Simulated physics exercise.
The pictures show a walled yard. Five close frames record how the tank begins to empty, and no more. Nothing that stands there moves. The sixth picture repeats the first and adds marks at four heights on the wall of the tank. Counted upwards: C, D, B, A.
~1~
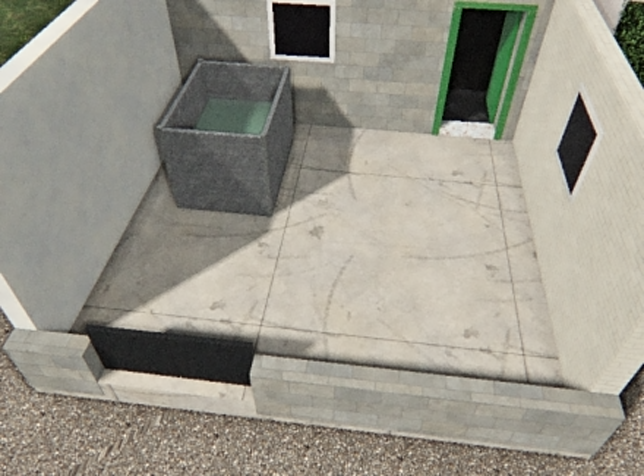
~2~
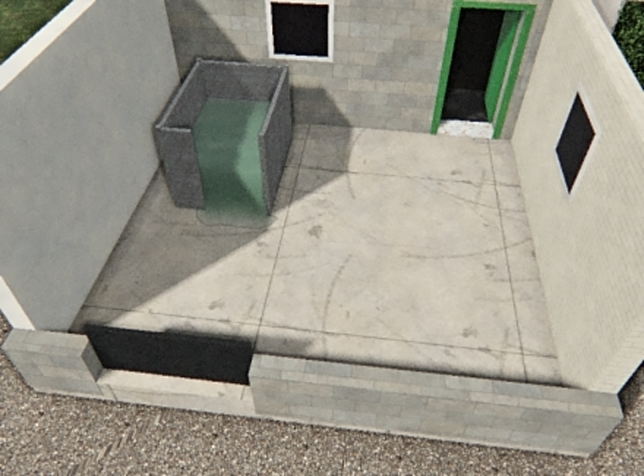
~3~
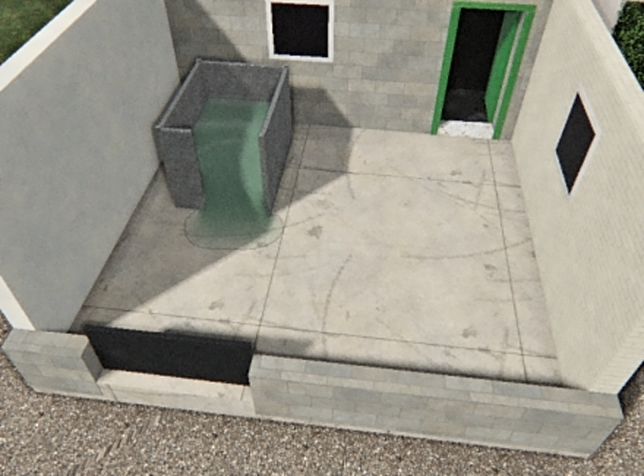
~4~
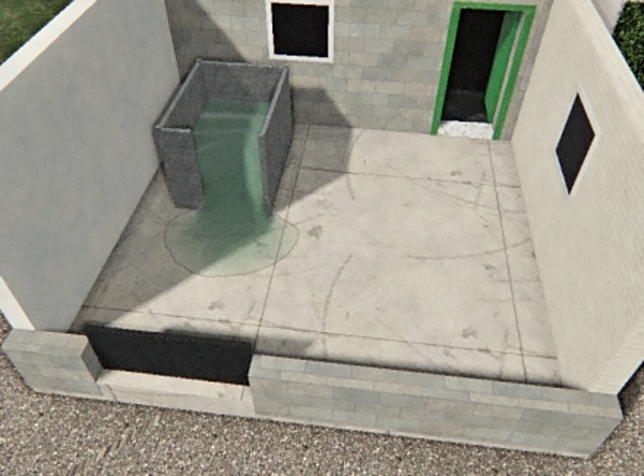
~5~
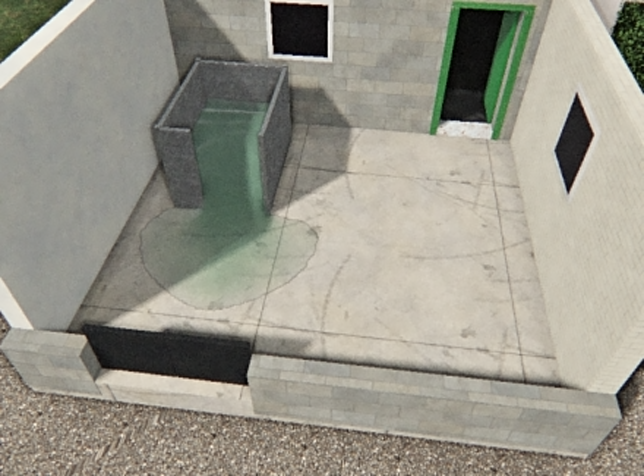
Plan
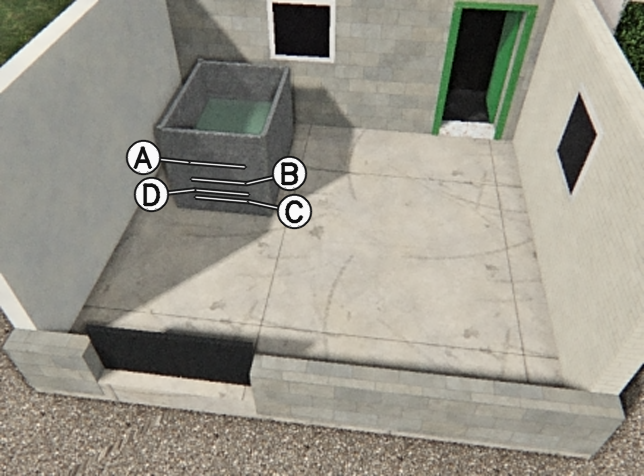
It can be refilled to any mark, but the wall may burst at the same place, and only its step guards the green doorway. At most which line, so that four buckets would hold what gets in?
That is mark A.
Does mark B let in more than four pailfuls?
No, not at all.
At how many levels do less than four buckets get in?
All four.
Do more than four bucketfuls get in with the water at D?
No, not at all.
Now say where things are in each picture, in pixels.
Water in the tank at rest, its middle at (234, 131); foot of the green doorway at (466, 137); shut gate at (171, 342).
Water covers 1 % of the ground and shows as far out as (269, 220).
Water covers 3 % of the ground and shows as far out as (196, 238).
Water covers 6 % of the ground and shows as far out as (207, 271).
Water covers 11 % of the ground and shows as far out as (219, 303).
On the marked copy, A at (216, 164); B at (219, 181); C at (222, 199); D at (221, 192); from the bottom up C, D, B, A.
For mark A, a bucket or two gets in.
For mark B, nothing gets over.
For mark C, nothing gets over.
For mark D, nothing gets over.
